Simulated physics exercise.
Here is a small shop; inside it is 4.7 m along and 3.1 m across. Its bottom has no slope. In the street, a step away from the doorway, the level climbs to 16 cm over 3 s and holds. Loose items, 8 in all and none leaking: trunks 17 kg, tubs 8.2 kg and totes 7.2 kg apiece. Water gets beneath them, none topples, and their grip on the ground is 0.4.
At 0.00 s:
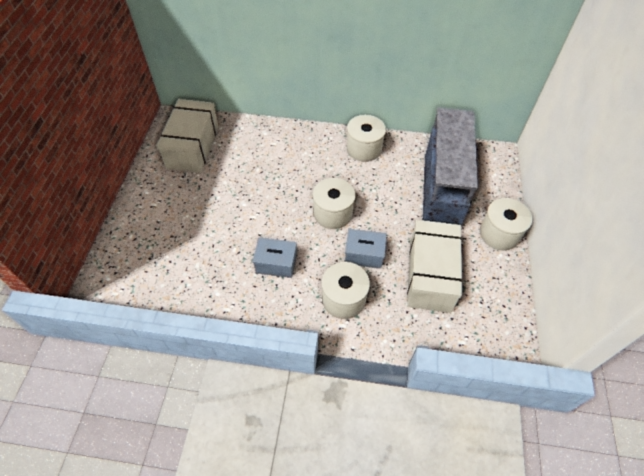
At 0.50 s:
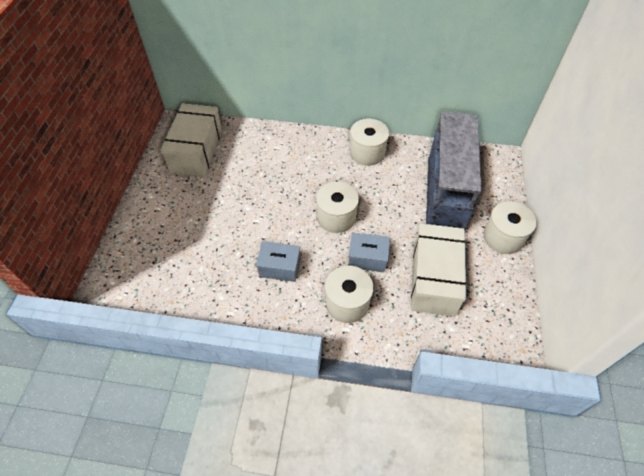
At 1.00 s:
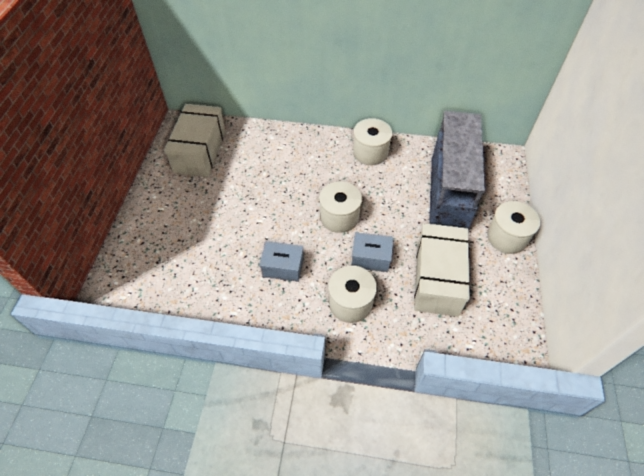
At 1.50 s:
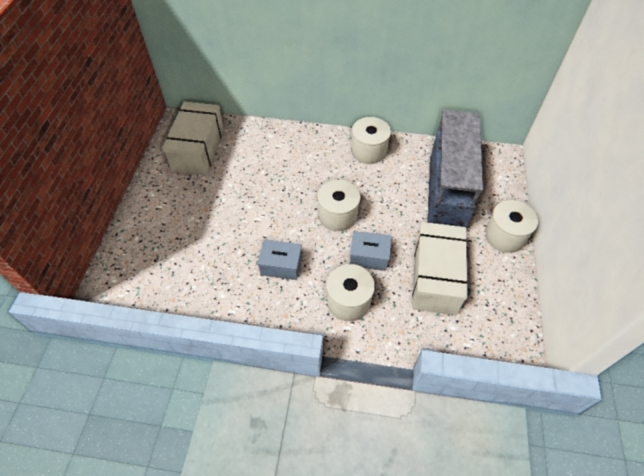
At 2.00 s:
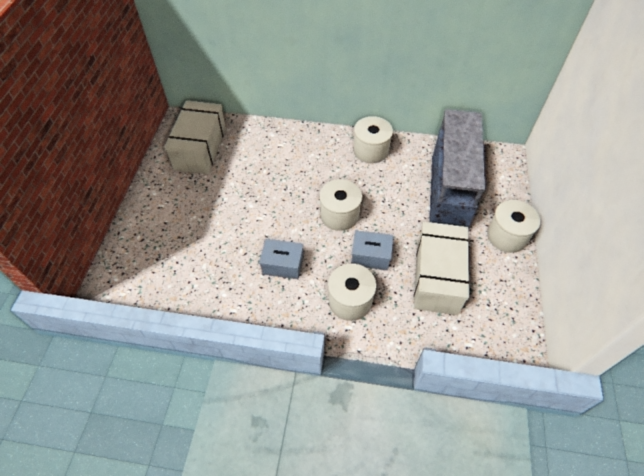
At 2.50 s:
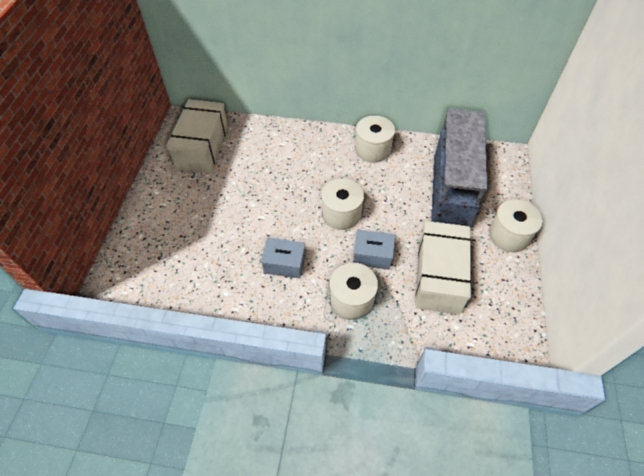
Water spreads over the street paving outside a small shop, seen from high above the front through a slightly shifting camera. Four cream tubs, two blue-grey totes and a pale banded trunk stand centre and right on the speckled floor near a dark cabinet, with another trunk back left by the brick wall. Blue-green water closes over the pale doorstep slab, then slips just inside the doorway, while every item stays still.
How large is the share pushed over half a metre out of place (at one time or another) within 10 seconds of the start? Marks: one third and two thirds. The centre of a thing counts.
That comes to from one to two thirds.
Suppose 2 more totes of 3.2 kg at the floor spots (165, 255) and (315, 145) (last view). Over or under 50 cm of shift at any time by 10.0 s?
In that order: Under, over.
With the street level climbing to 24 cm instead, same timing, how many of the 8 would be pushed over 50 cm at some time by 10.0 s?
In that case 7 of them.
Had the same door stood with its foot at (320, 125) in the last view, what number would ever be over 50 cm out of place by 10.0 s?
Then 2.
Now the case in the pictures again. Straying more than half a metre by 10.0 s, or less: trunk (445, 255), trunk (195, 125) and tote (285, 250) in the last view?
In that order: Past it, under, short of it.
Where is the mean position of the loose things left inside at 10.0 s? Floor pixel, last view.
At about (328, 191).
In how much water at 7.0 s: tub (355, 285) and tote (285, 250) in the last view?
Roughly 2 and 2 cm.
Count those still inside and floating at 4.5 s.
At that moment 0.
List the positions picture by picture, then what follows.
The first picture shows a trunk at (186, 123), on the bottom; a tub at (367, 128) rests on the ground; water covers 0.0 m2; 0 of 8 have shifted.
The second picture shows a trunk at (190, 128) rests on the ground; a tub at (370, 132) rests on the ground; 0.0 m2 under water; 0 of 8 have shifted.
The third picture shows a trunk at (193, 128) rests on the ground; a tub at (373, 132) rests on the ground; 0.0 m2 under water; 0 of 8 have shifted.
The fourth picture shows a trunk at (192, 126), on the bottom; a tub at (371, 130) rests on the ground; water covers 0.0 m2; 0 of 8 have shifted.
The fifth picture shows a trunk at (194, 125) rests on the ground; a tub at (374, 130), on the bottom; 0.0 m2 under water; 0 of 8 have shifted.
The sixth picture shows a trunk at (196, 124) rests on the ground; a tub at (376, 129), on the bottom; 0.4 m2 under water; 0 of 8 have shifted.
After 3.5 s 0 of 8 are over 50 cm from their spots; 0 afloat.
After 4.5 s 2 of 8 are over 50 cm from their spots; 0 afloat.
After 7.0 s 4 of 8 are over 50 cm from their spots; 0 afloat.
After 10.0 s 5 of 8 are over 50 cm from their spots, and 5 have been at some point; 5 afloat.
